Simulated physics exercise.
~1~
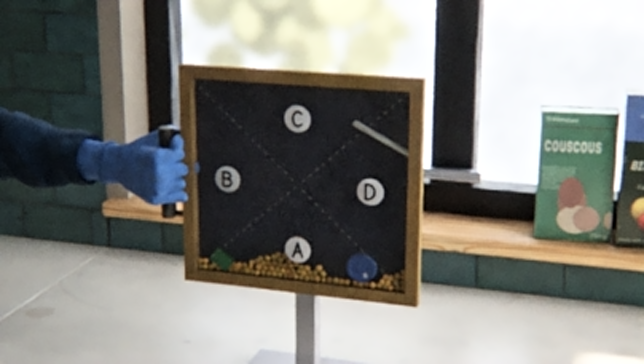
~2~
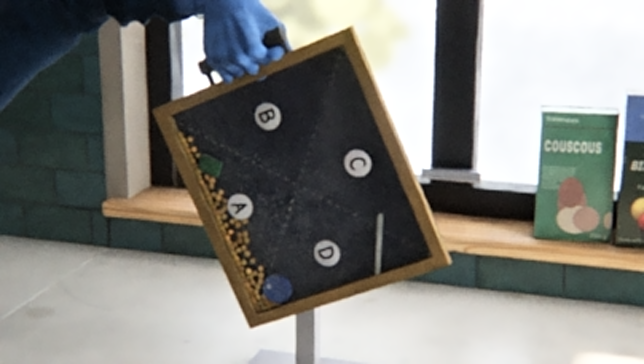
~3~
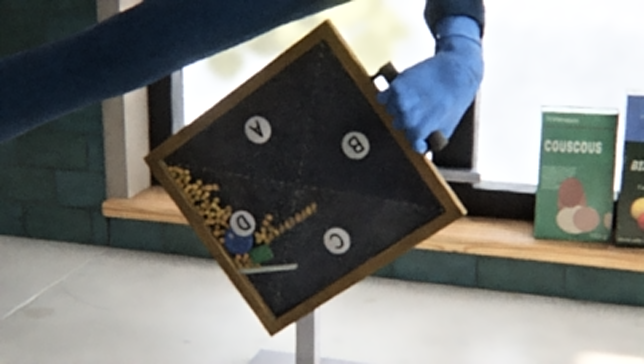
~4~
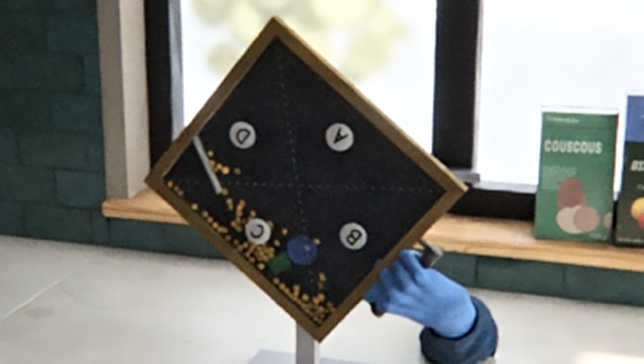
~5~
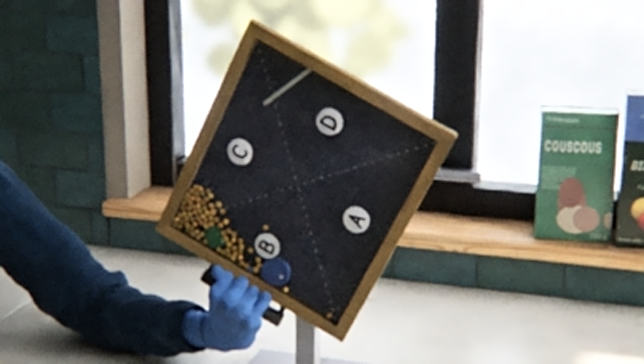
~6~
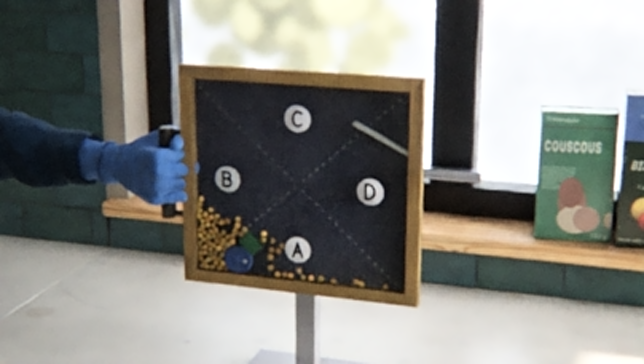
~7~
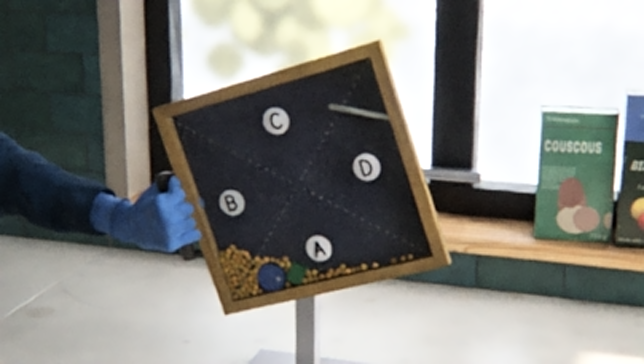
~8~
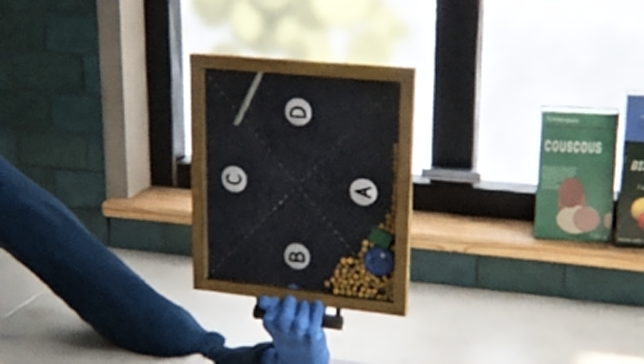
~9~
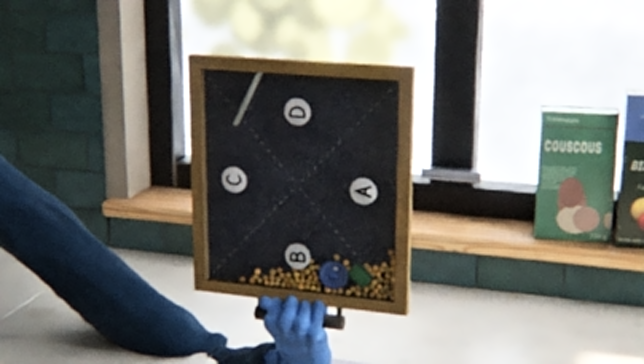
A square, wood-framed black panel marked with the letters A, B, C and D stands on a pale counter before a bright window, seen from the front by a still camera. Yellow chickpeas, a green block and a blue disc lie along its bottom, and a green couscous box stands at right. A blue-gloved hand turns the panel clockwise through a full circle, the contents tumbling along its lower edges and gathering at lower left. The hand then swings it back a quarter turn, sending them right. Finally, the panel stays still while the heap spreads leftward along the bottom, mostly around B.
